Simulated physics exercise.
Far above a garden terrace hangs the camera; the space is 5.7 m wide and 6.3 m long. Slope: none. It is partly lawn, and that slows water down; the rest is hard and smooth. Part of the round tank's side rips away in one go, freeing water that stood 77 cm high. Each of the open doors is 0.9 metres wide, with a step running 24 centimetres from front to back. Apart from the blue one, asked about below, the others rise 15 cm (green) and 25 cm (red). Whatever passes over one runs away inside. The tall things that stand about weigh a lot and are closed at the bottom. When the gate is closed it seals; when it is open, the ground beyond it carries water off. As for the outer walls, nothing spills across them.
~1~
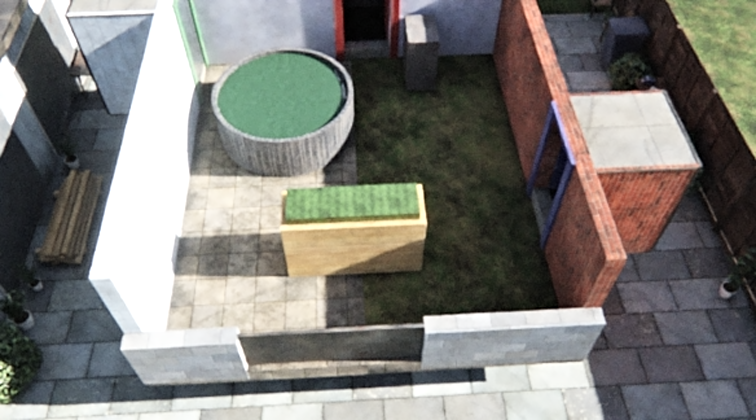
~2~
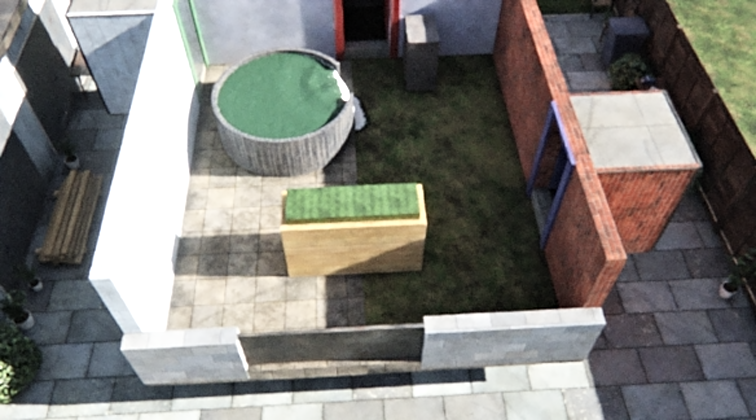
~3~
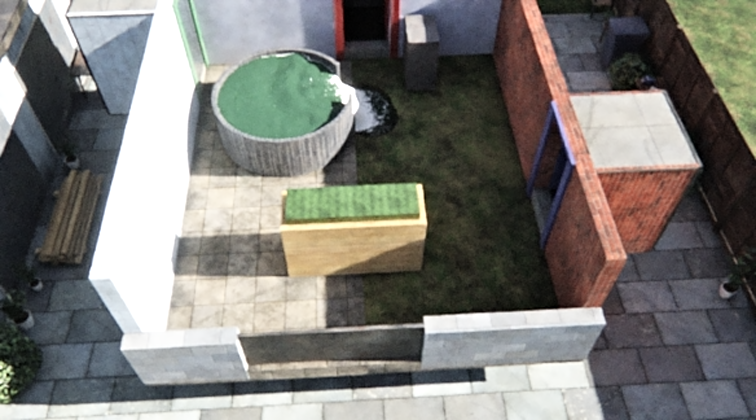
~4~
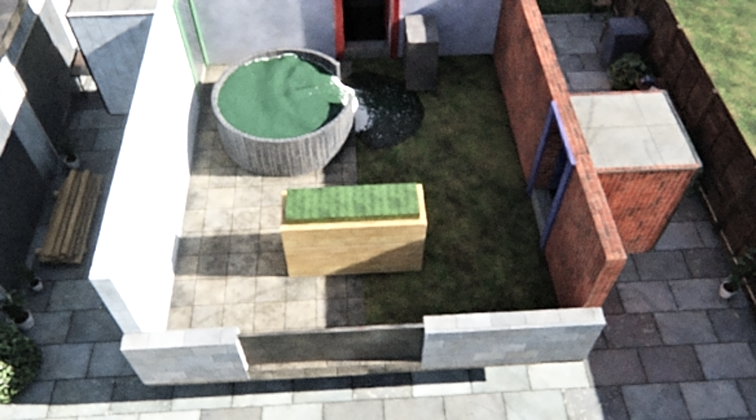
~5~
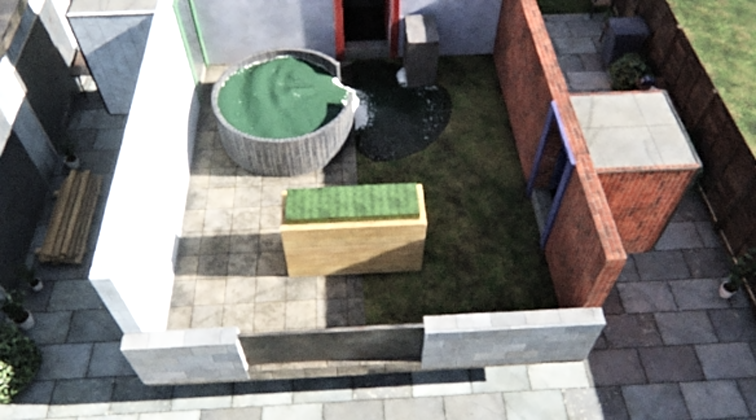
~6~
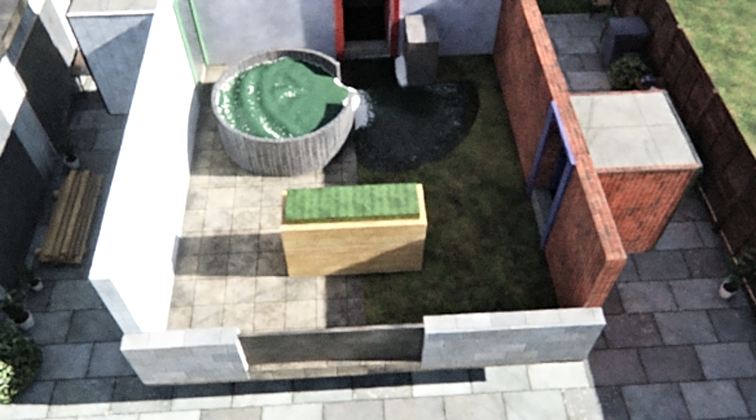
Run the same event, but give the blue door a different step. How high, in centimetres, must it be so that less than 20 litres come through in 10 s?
It must be about 6.5 cm high.
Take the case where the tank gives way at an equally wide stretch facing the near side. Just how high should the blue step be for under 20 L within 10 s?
Minimum height: Approx. 9.5 cm.
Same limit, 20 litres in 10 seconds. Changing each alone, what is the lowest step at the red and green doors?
You'd want about 21 centimetres at red and about 12.0 centimetres at green.
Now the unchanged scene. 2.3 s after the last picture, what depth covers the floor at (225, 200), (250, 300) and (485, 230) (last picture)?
Approx. 0 / 0 / 4 cm.
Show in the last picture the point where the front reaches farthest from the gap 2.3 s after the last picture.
Lab note: Front tip approx. (539, 253).
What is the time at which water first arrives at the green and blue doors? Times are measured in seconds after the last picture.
Arrival times - green 2.2 seconds, blue 1.8 seconds.
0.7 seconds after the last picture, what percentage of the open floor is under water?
Approximately 25 % of it.
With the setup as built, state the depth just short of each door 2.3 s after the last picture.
Before green it's 9 cm, before blue 8 cm, before red 18 cm.
Then, 0.7 s after the last picture water covers 25 % of the floor, deepest (38 cm) near (399, 62); it has not reached the blue door.
Then, 2.3 s after the last picture water covers 45 % of the floor, deepest (27 cm) near (402, 87); 8 cm at the blue door, 0 litres in over its 27 cm step.
Then, 9.3 s after the last picture water covers 100 % of the floor, deepest (18 cm) near (172, 292); 11 cm at the blue door, 0 litres in over its 27 cm step.
At the blue door as built, the water peaked near 11 cm, 8.7 s after the last picture.
With a step of 5.5 cm, 37 litres would have come in within the 10 s; with 7.5 cm, 12 litres. So under 20 litres takes about 6.5 cm.
